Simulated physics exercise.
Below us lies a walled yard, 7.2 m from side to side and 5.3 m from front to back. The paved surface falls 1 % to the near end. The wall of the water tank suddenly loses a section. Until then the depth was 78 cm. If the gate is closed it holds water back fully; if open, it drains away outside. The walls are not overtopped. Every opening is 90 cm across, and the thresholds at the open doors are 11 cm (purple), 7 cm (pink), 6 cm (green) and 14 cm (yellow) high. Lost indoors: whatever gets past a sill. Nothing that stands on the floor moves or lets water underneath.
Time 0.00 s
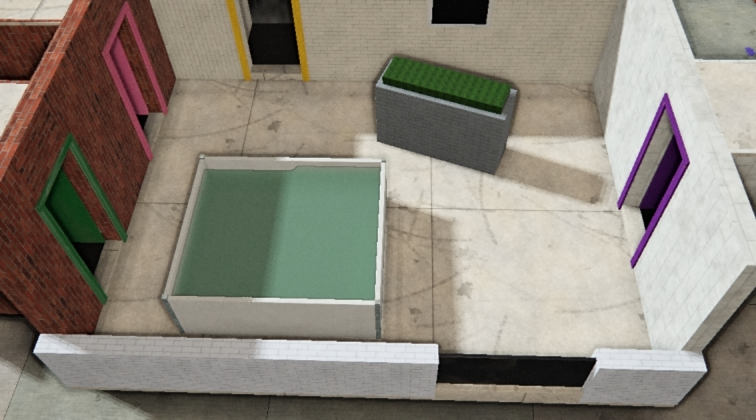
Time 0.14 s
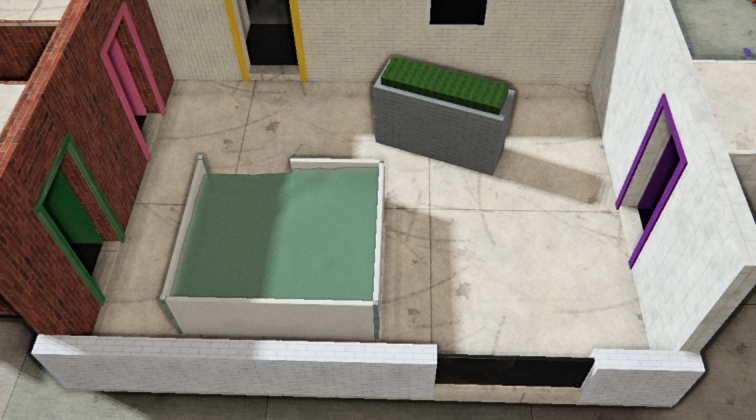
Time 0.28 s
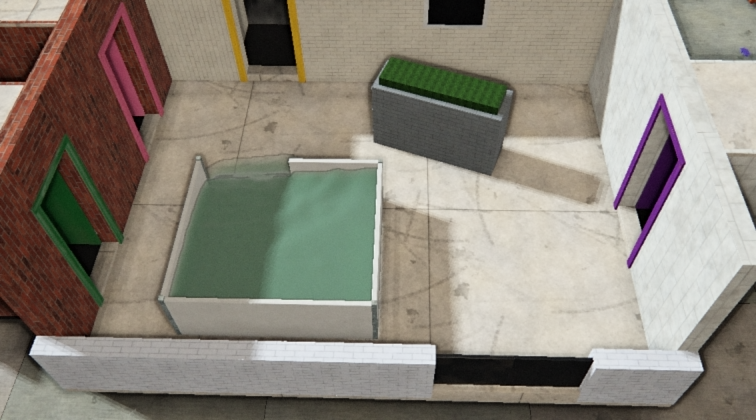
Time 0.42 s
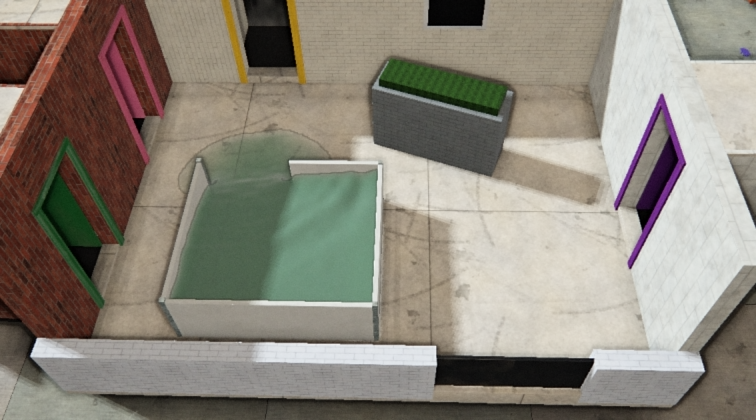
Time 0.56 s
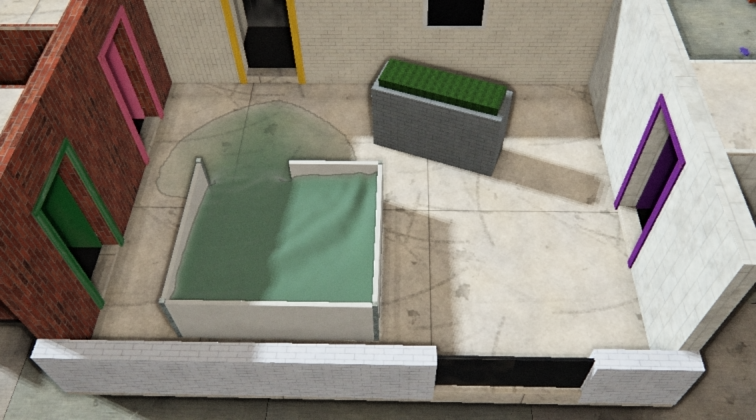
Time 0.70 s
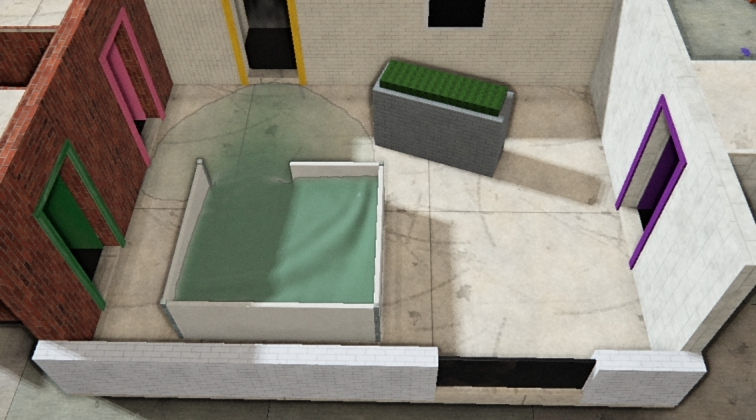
Green water spreading in a rounded sheet across a walled yard's pavement after part of the tank's far wall disappears.
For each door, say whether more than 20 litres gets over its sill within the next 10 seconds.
Purple door: Short; pink door: Surplus; green door: Short; yellow door: Surplus.
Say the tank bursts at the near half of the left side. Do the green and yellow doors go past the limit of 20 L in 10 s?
At the green door the limit is surpassed; at the yellow door it is not exceeded.
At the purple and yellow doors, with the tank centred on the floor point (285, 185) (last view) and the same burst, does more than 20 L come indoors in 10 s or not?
Checking the limit: The purple door is within it and the yellow door is beyond it.
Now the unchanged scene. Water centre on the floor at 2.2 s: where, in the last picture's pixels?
Balance point at about (276, 208).
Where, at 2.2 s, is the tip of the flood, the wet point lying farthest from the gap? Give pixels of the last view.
About pixel (516, 87).
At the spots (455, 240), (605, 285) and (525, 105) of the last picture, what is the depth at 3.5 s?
Depths: About 0, 0 and 4 centimetres.
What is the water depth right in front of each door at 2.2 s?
Purple 0 cm, pink 21 cm, green 0 cm, yellow 39 cm.
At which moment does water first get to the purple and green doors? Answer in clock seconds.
Arrival: Purple 4.0 s, green 3.4 s.
After 1.4 s water covers 30 % of the floor and is deepest (50 cm) near (171, 94); purple door not reached, pink door 16 cm at the sill, 2 L in, green door not reached, yellow door 11 cm at the sill, 94 L in.
After 2.2 s water covers 35 % of the floor and is deepest (42 cm) near (232, 101); purple door not reached, pink door 21 cm at the sill, 70 L in, green door not reached, yellow door 39 cm at the sill, 238 L in.
After 3.5 s water covers 45 % of the floor and is deepest (28 cm) near (244, 94); purple door not reached, pink door 23 cm at the sill, 219 L in, green door 1 cm at the sill, 0 L in, yellow door 27 cm at the sill, 405 L in.
After 6.0 s water covers 80 % of the floor and is deepest (20 cm) near (237, 124); purple door 6 cm at the sill, 0 L in, pink door 18 cm at the sill, 380 L in, green door 3 cm at the sill, 0 L in, yellow door 19 cm at the sill, 502 L in.
After 10.0 s water covers 100 % of the floor and is deepest (18 cm) near (354, 372); purple door 6 cm at the sill, 0 L in, pink door 12 cm at the sill, 485 L in, green door 8 cm at the sill, 6 L in, yellow door 10 cm at the sill, 515 L in.
